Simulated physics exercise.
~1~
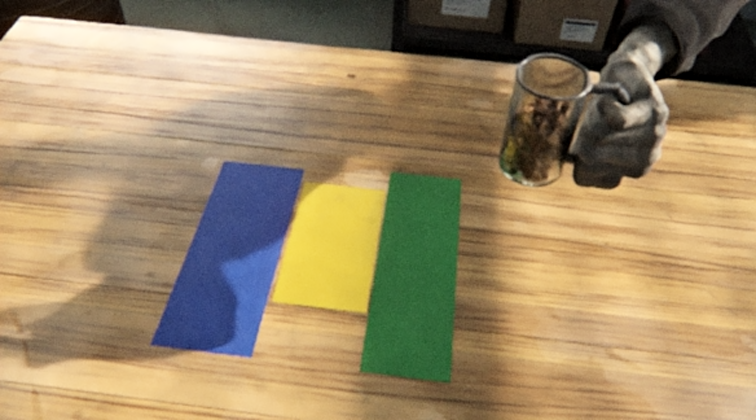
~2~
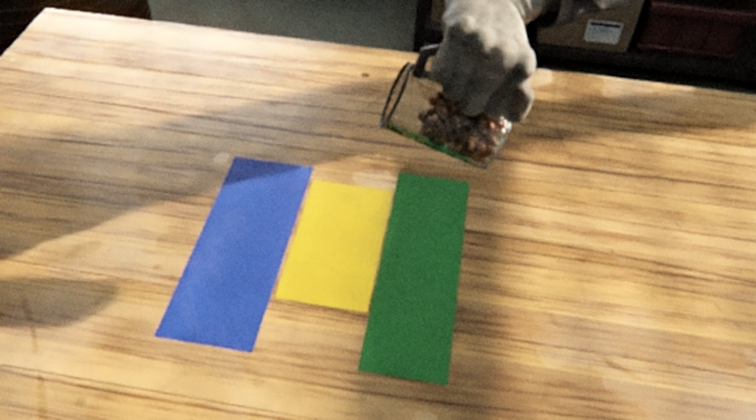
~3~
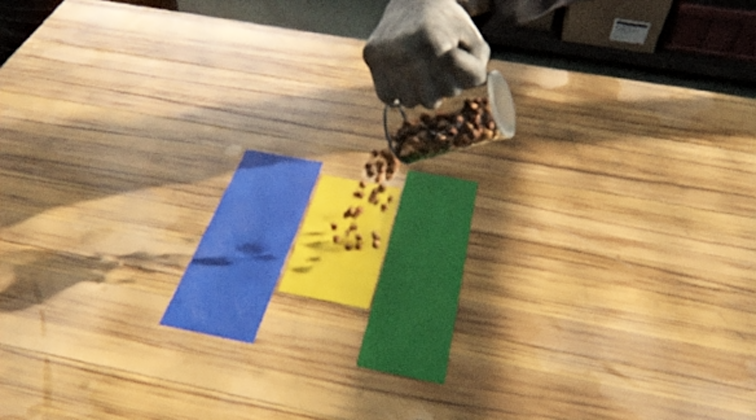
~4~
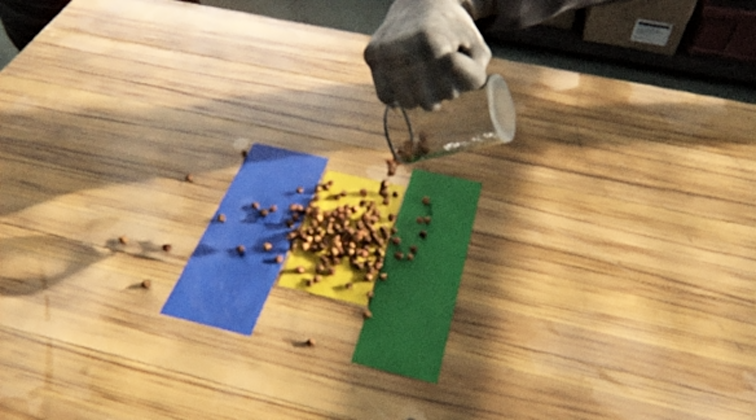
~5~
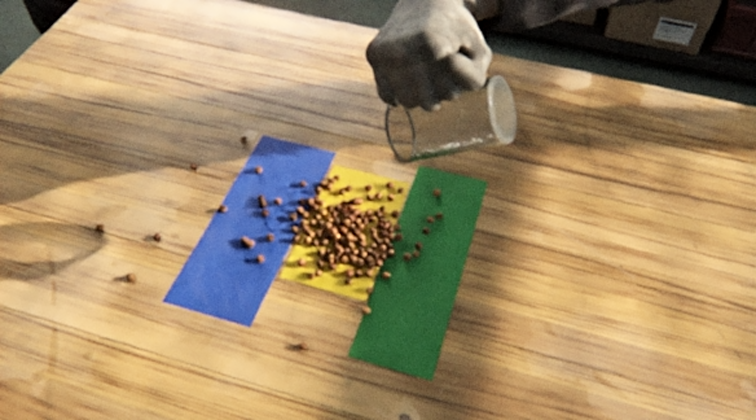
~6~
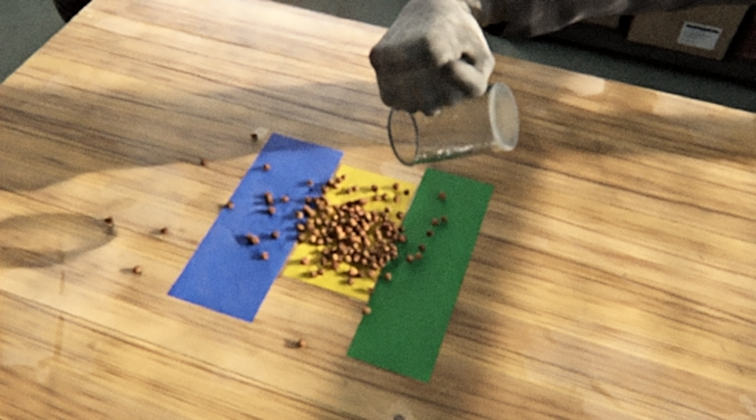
A gloved hand moved a clear cup of small brown balls left over a wooden table and tipped it until it emptied, leaving most in a heap on the yellow mat, with some scattered on the blue and green mats and bare wood.
